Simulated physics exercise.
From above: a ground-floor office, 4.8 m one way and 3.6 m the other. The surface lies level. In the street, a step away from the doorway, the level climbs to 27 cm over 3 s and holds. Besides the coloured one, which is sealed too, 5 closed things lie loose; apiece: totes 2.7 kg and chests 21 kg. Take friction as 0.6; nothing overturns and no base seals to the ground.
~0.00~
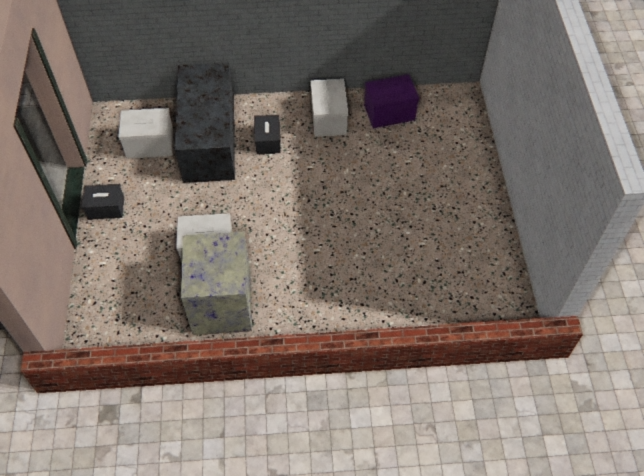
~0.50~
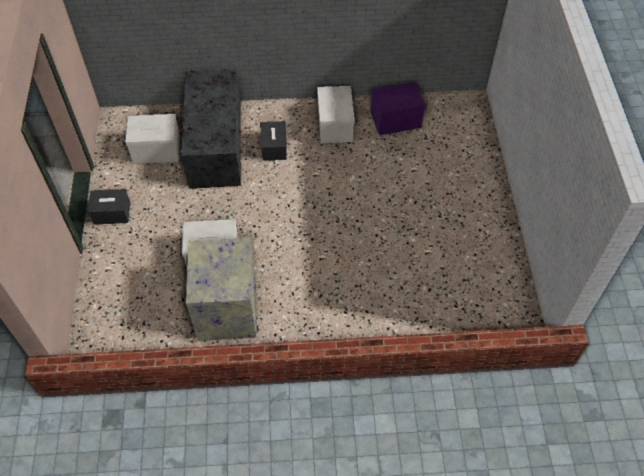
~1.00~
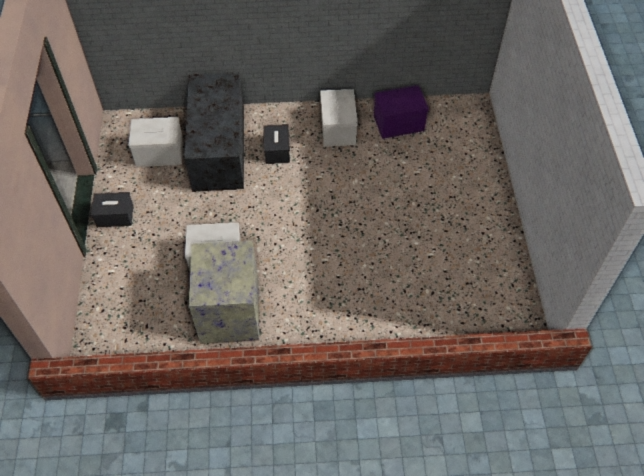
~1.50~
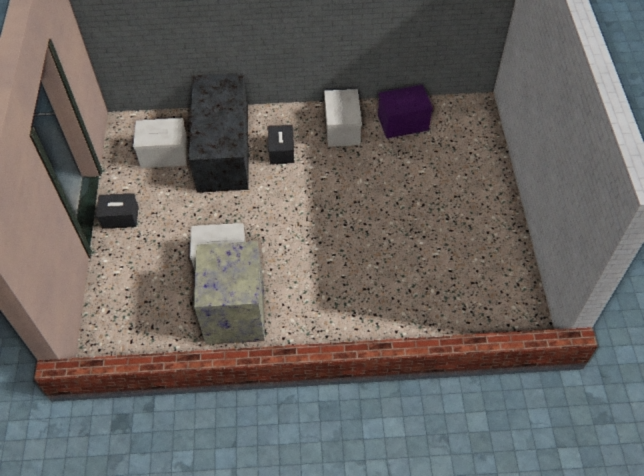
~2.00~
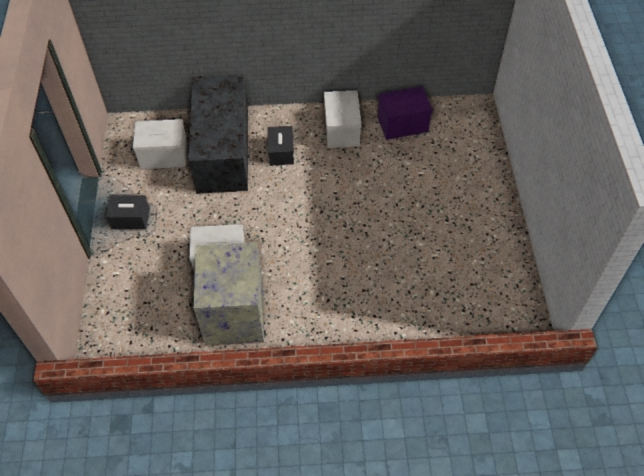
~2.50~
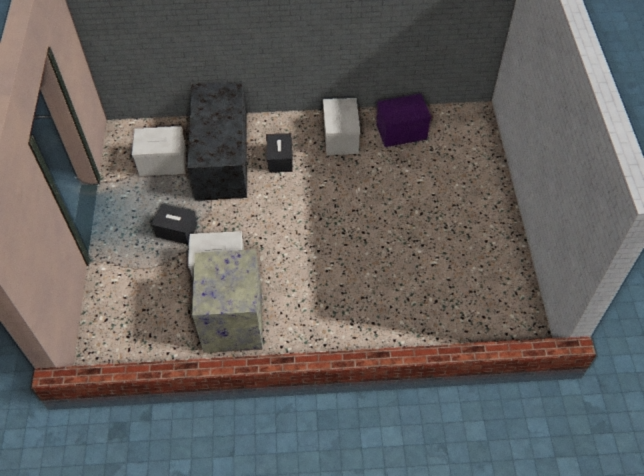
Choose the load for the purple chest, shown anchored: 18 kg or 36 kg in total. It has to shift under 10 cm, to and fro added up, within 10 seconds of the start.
Verdict: Only the larger load is enough.
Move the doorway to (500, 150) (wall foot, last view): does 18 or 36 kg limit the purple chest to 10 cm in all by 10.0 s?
In that case neither load is enough.
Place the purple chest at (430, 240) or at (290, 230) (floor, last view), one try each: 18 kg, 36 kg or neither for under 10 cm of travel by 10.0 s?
In turn: It takes the larger; it takes the larger.
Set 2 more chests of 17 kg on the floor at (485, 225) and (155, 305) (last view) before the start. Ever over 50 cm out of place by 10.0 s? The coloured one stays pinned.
In turn: More, short of it.
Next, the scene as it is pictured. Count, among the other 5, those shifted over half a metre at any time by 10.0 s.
That makes 3.
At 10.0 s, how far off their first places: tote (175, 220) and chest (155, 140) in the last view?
In turn: 450 cm, 40 cm.
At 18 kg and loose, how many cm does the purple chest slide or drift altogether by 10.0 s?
Some 40 cm in all.
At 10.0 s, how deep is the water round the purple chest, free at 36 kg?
About 10 cm.
After 3.5 s the purple chest would be 0 cm from its start with 18 kg and 0 cm from its start with 36 kg; 0 cm of water round it then.
After 4.5 s the purple chest would be 0 cm from its start with 18 kg and 0 cm from its start with 36 kg; 0 cm of water round it then.
After 7.0 s the purple chest would be 0 cm from its start with 18 kg and 0 cm from its start with 36 kg; 4 cm of water round it then.
After 10.0 s the purple chest would be 40 cm from its start with 18 kg and 0 cm from its start with 36 kg; 10 cm of water round it then.
